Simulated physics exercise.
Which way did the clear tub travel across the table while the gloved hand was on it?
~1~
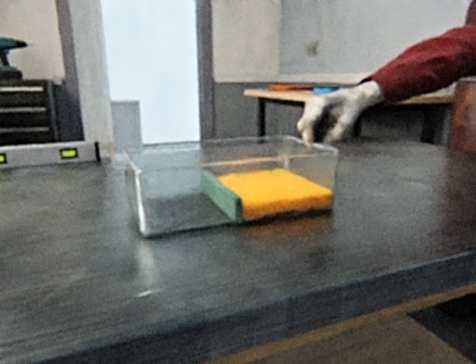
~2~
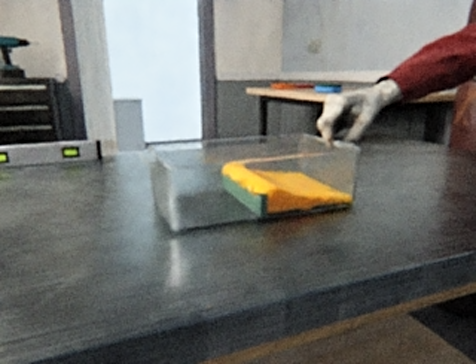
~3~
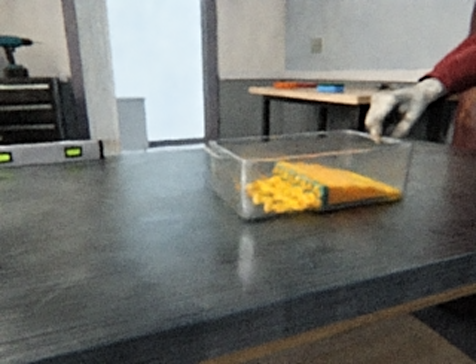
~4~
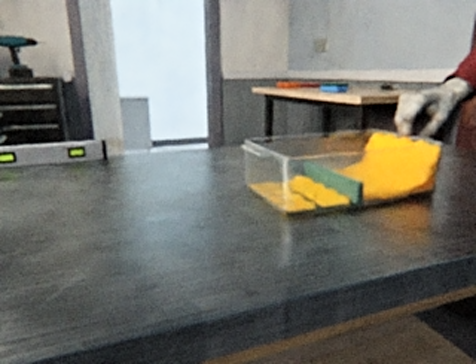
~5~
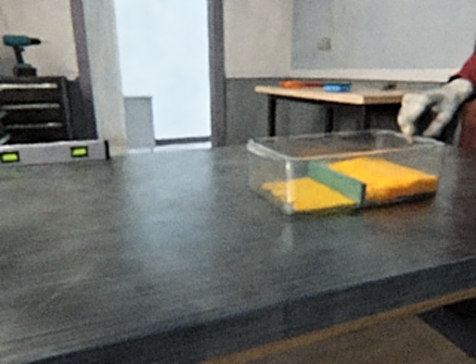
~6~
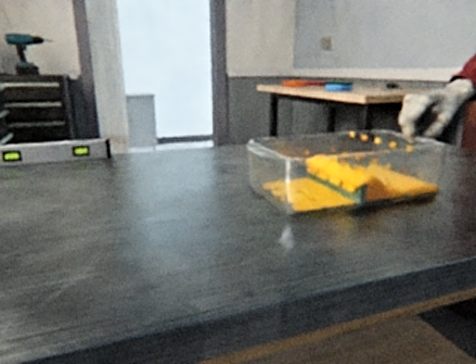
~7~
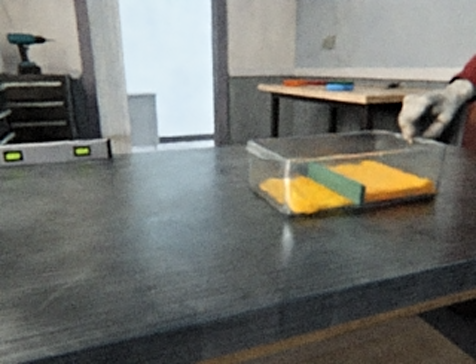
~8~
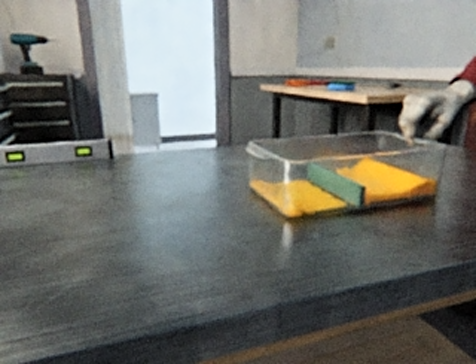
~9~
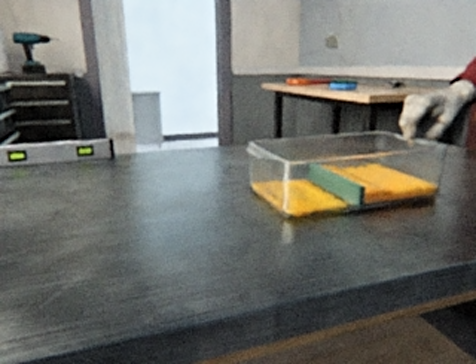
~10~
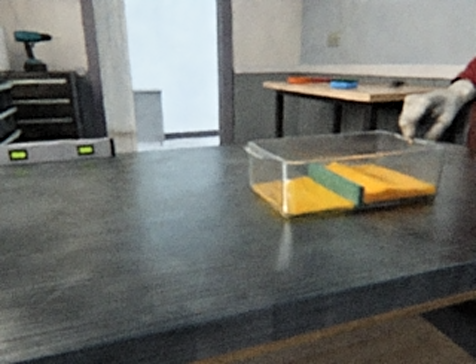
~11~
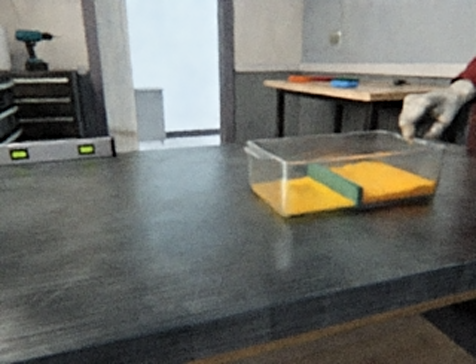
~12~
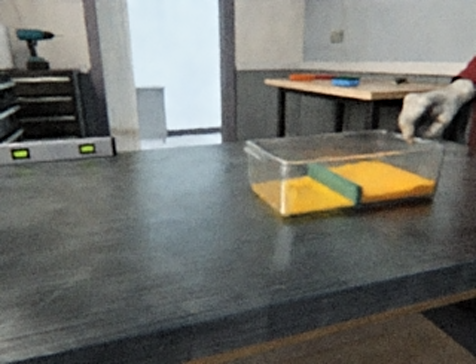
It moved to the right across the table, then came to a stop.
